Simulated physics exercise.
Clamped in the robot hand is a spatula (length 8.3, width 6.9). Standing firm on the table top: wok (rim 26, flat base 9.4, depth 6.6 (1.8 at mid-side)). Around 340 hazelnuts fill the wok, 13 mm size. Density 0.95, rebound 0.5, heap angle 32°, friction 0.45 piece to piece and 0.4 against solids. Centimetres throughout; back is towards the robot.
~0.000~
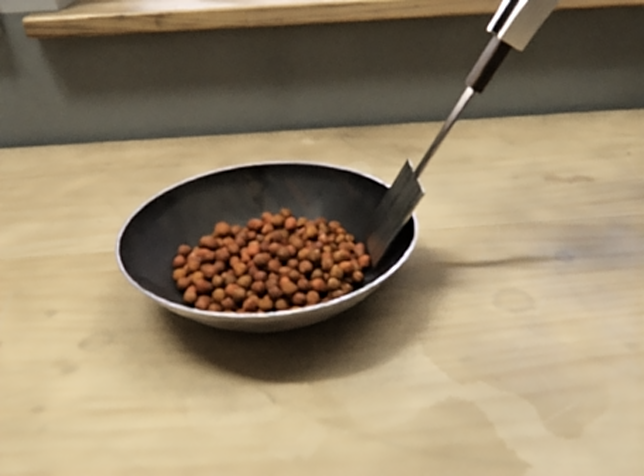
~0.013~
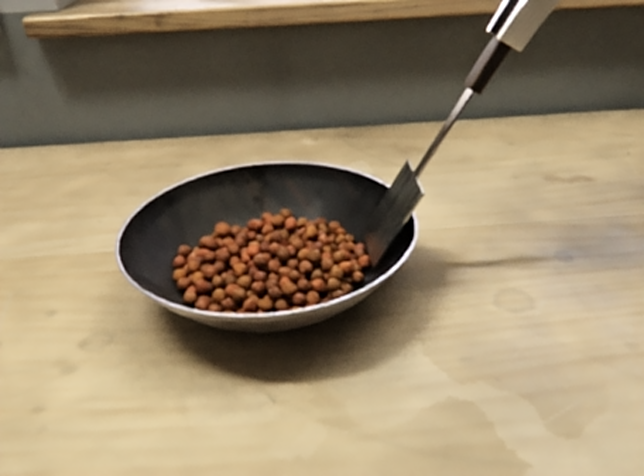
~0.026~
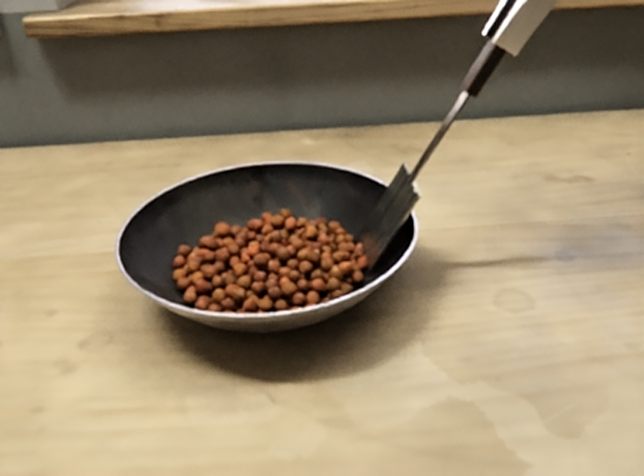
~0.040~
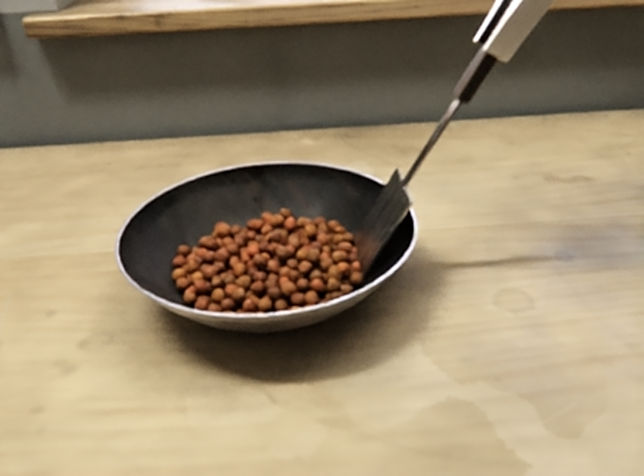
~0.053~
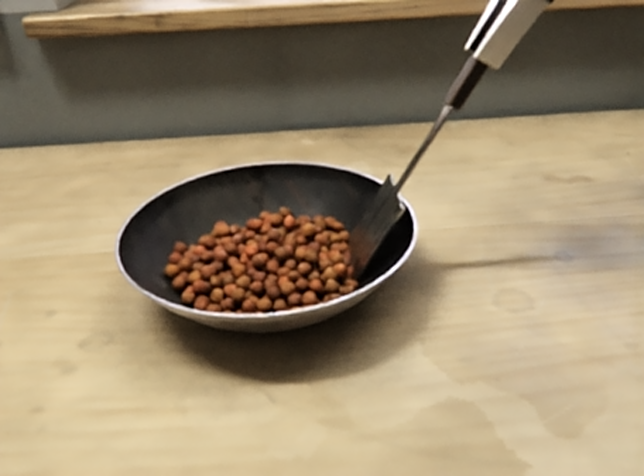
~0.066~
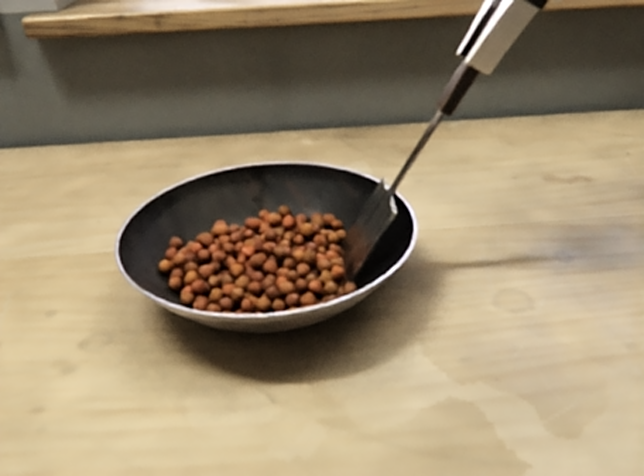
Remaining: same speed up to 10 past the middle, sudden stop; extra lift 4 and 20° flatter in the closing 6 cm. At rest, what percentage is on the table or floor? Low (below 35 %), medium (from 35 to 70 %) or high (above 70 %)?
Answer: Low; below 35 % of the hazelnuts finish on the table or floor.
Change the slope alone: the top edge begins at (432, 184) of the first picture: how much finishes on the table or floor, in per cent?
About 25 per cent.
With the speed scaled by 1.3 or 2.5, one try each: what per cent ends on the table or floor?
About 30 and 40 per cent.
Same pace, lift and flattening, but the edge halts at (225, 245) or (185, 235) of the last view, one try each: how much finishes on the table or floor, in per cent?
About 0 and 5 per cent.
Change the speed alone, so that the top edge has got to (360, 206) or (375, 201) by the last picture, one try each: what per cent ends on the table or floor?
About 40 and 30 per cent.
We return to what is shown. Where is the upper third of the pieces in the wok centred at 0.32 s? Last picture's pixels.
Near (171, 239).
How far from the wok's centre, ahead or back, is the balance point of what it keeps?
Roughly 2.5 cm ahead.
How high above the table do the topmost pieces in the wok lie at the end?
About 6.0 cm.
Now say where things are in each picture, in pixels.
The spatula top edge at (417, 175), sloping 60°; upper third of the load around (275, 255), from x 180 to 365, top at y 215; 336 in the wok, in the first picture.
The spatula top edge at (416, 175), sloping 60°; upper third of the load around (275, 255), from x 180 to 365, top at y 215, in the second picture.
The spatula top edge at (412, 178), sloping 60°; upper third of the load around (275, 255), from x 180 to 365, top at y 215, in the third picture.
The spatula top edge at (405, 184), sloping 60°; upper third of the load around (274, 255), from x 180 to 355, top at y 215, in the fourth picture.
The spatula top edge at (397, 190), sloping 60°; upper third of the load around (273, 256), from x 170 to 350, top at y 215, in the fifth picture.
The spatula top edge at (389, 194), sloping 60°; upper third of the load around (271, 255), from x 165 to 350, top at y 210; 336 in the wok, in the sixth picture.
After 0.19 s, sloping 60°, highest piece 6 above the table; 336 in the wok.
After 0.32 s, sloping 54°, highest piece 9 above the table; 336 in the wok.
After 0.58 s, sloping 40°, highest piece 10 above the table; 254 in the wok, 50 on the table or floor, 32 on the blade or in flight.
After 1.63 s, sloping 40°, highest piece 5 above the table; 254 in the wok, 82 on the table or floor.
In the end, 254 in the wok, 82 on the table or floor. That is 24 % on the table or floor.
